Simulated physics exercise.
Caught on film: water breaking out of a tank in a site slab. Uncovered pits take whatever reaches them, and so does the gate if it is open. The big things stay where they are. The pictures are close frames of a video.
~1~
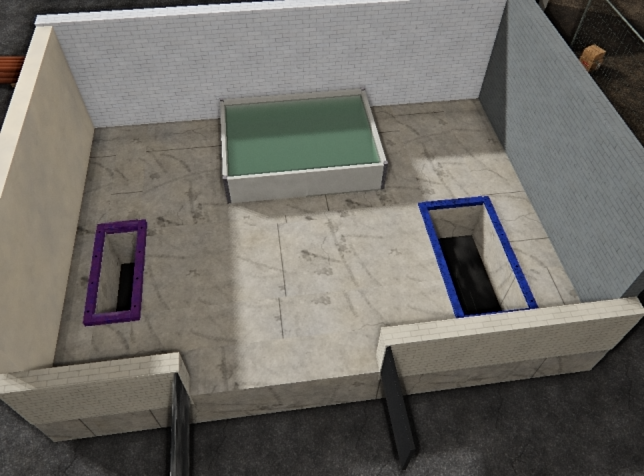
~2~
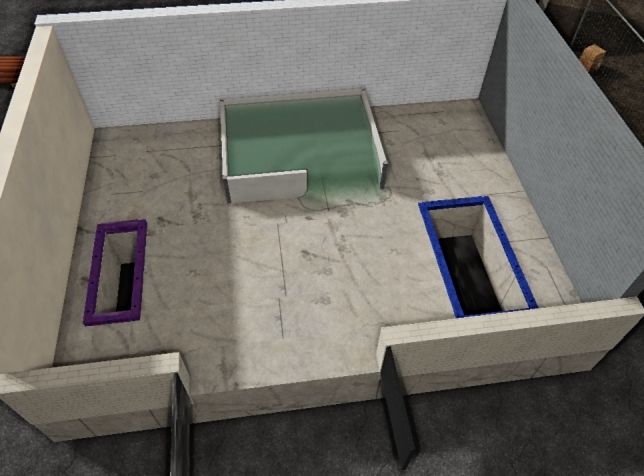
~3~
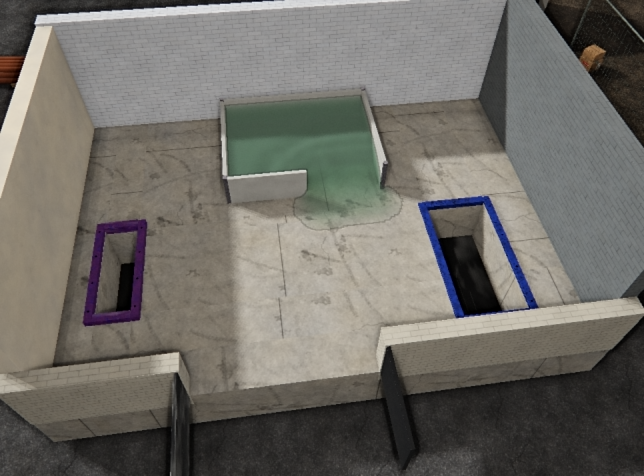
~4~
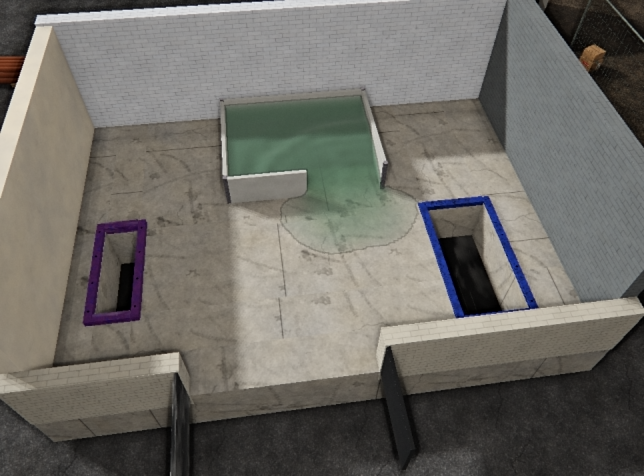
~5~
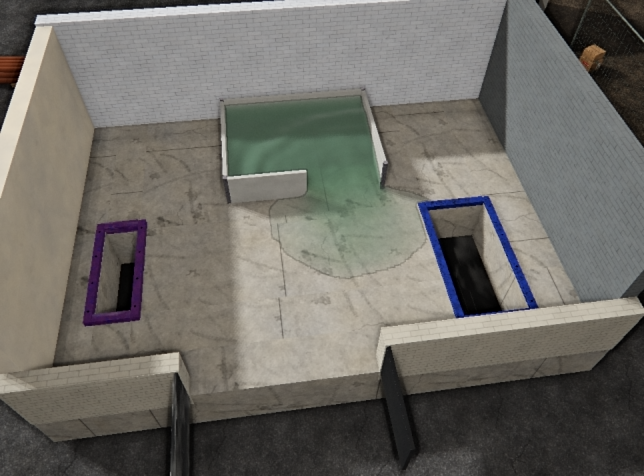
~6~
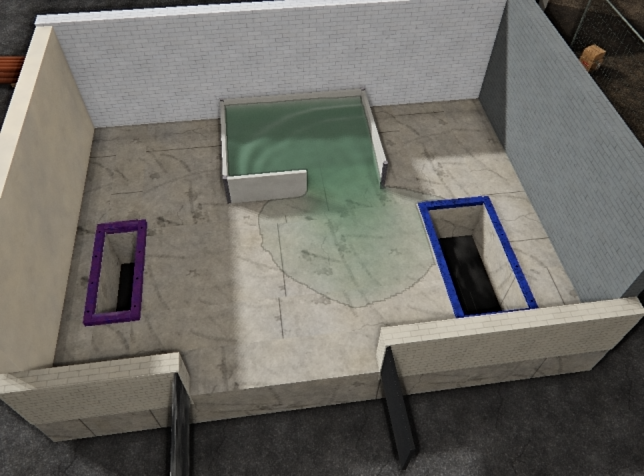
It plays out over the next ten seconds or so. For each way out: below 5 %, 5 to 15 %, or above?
The gate takes above 15 %; the purple pit takes not even 5 %; the blue pit takes above 15 %.
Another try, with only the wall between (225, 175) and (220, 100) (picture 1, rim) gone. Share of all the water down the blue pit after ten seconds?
Roughly, in per cent: Blue 2.
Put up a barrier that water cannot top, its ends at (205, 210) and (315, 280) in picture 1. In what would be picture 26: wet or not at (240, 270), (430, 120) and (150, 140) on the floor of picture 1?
As listed: Clear, dry, not flooded.
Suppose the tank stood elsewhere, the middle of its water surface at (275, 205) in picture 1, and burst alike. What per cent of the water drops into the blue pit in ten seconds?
In per cent: Blue 8.
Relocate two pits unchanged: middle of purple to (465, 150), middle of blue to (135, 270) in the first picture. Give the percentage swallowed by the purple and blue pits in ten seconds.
Parts in a hundred: Purple 2, blue 0.
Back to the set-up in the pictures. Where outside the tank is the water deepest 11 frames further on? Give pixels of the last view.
Around (403, 351).
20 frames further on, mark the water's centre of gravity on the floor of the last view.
Near (338, 206).
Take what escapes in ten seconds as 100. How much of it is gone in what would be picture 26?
Near 45 in a hundred.
A moment on, water covers 25 % of the floor; the gate 0 %, the purple pit 0 %, the blue pit 1 %.
Next, water covers 30 % of the floor; the gate 4 %, the purple pit 0 %, the blue pit 5 %.
Then, water covers 40 % of the floor; the gate 12 %, the purple pit 0 %, the blue pit 10 %.
Later, water covers 45 % of the floor; the gate 23 %, the purple pit 0 %, the blue pit 17 %.
In the end, water covers 65 % of the floor; the gate 32 %, the purple pit 0 %, the blue pit 20 %.
